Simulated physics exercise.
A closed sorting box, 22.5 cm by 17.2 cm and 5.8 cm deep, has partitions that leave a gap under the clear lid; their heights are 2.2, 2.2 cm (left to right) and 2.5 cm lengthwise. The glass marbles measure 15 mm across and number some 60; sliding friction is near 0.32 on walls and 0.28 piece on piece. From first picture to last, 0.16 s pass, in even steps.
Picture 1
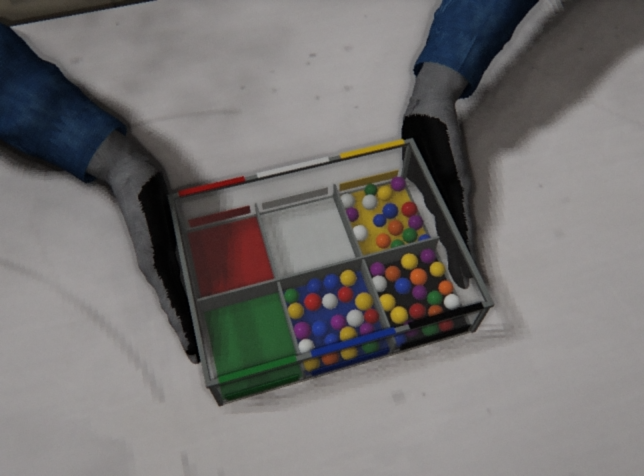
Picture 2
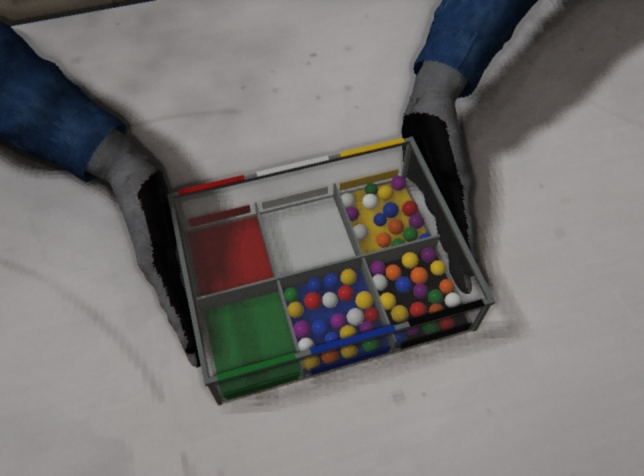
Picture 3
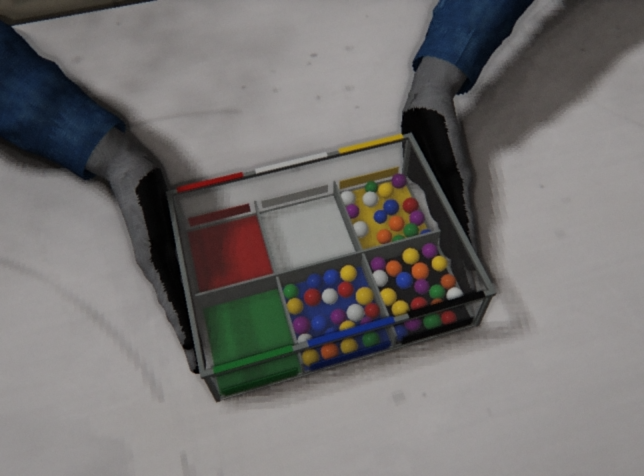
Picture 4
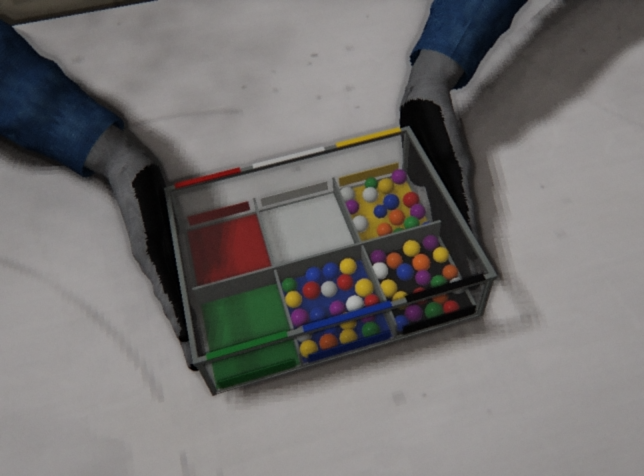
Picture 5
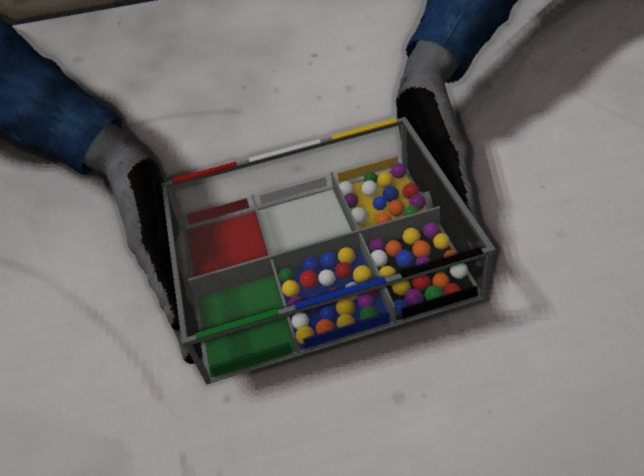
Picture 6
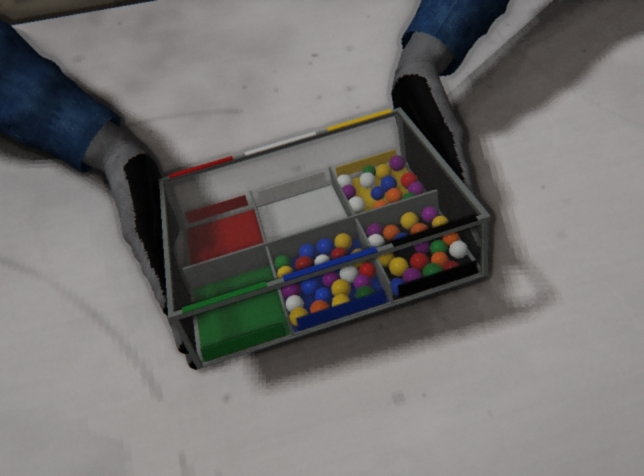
The video shows two hands in blue sleeves holding a divided box with small multicolored balls in the blue, yellow and black compartments, then gradually tilting it as its near side rises, while the balls remain in those three compartments.
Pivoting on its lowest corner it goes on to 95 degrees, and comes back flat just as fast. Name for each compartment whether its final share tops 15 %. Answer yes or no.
Red yes, blue no, green no, yellow yes, white yes, black no.
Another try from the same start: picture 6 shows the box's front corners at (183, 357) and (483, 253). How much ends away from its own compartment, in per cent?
It would be near 95 per cent.
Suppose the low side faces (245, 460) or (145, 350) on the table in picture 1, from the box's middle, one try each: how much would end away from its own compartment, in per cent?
Some 85 and 95 per cent.
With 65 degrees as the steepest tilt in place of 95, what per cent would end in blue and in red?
In that case blue 30, red 5.
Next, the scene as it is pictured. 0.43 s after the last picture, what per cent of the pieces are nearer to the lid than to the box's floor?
Roughly 90 per cent.
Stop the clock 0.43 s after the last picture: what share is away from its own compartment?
Roughly 30 per cent.
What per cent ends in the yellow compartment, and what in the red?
Yellow 30, red 30.
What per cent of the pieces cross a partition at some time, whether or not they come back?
About 80 per cent.
Then, 0.43 s after the last picture, tilt 94 degrees; blue 25 %, green 5 %, yellow 40 %, white 10 %, black 20 %.
Then, 0.72 s after the last picture, tilt 38 degrees; red 30 %, blue 5 %, yellow 30 %, white 40 %.
Then, 1.11 s after the last picture, tilt 0 degrees; red 30 %, blue 5 %, yellow 30 %, white 40 %.
In the end, red 30 %, blue 5 %, green 0 %, yellow 30 %, white 40 %, black 0 %.
